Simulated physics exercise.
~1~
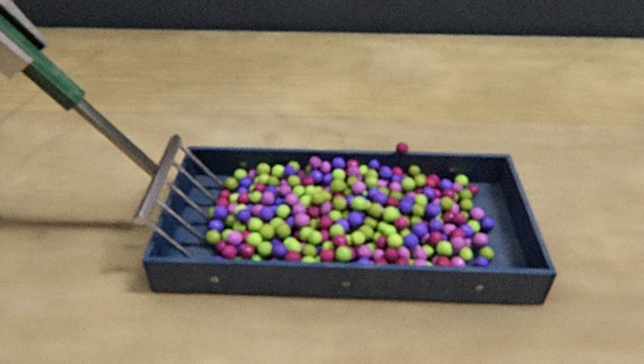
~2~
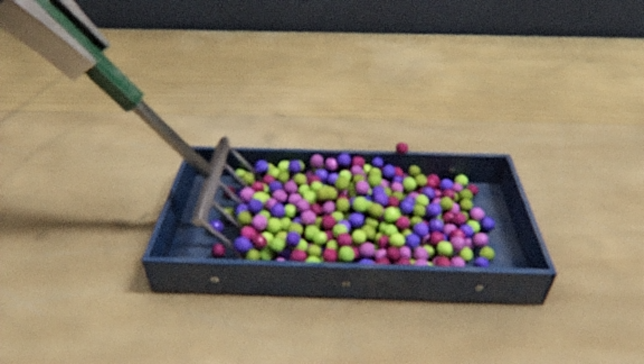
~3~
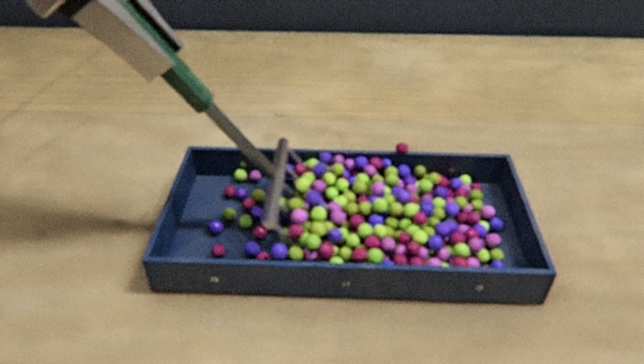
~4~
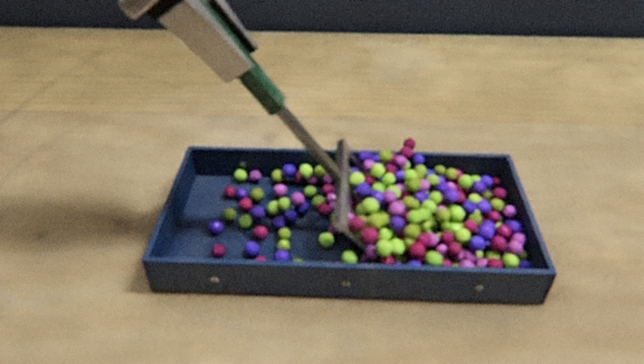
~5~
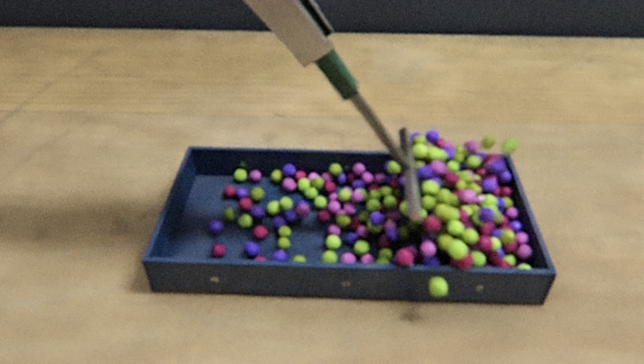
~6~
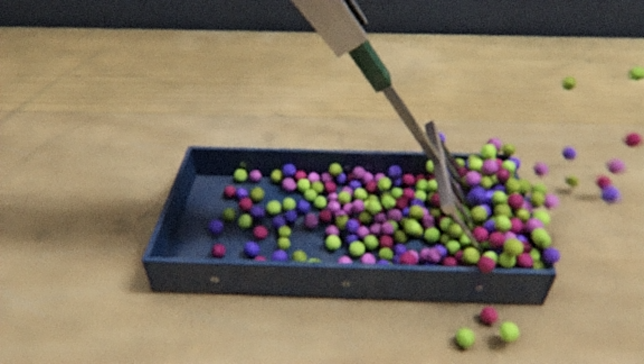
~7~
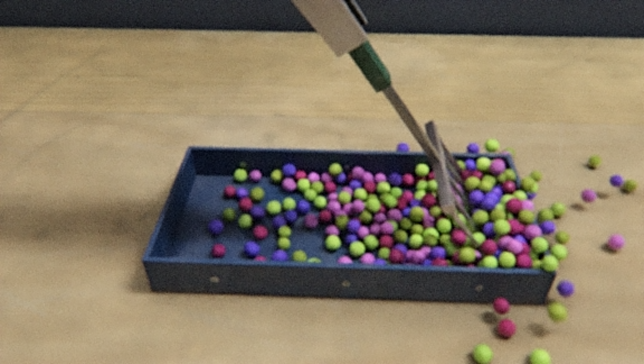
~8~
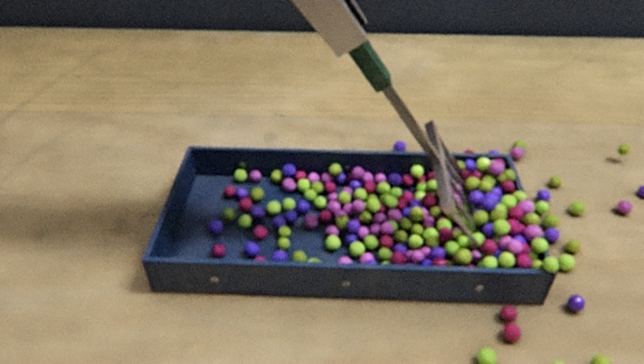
On a wooden table, a robot's comb rakes colourful balls rightward, spilling some over the tray's edges.
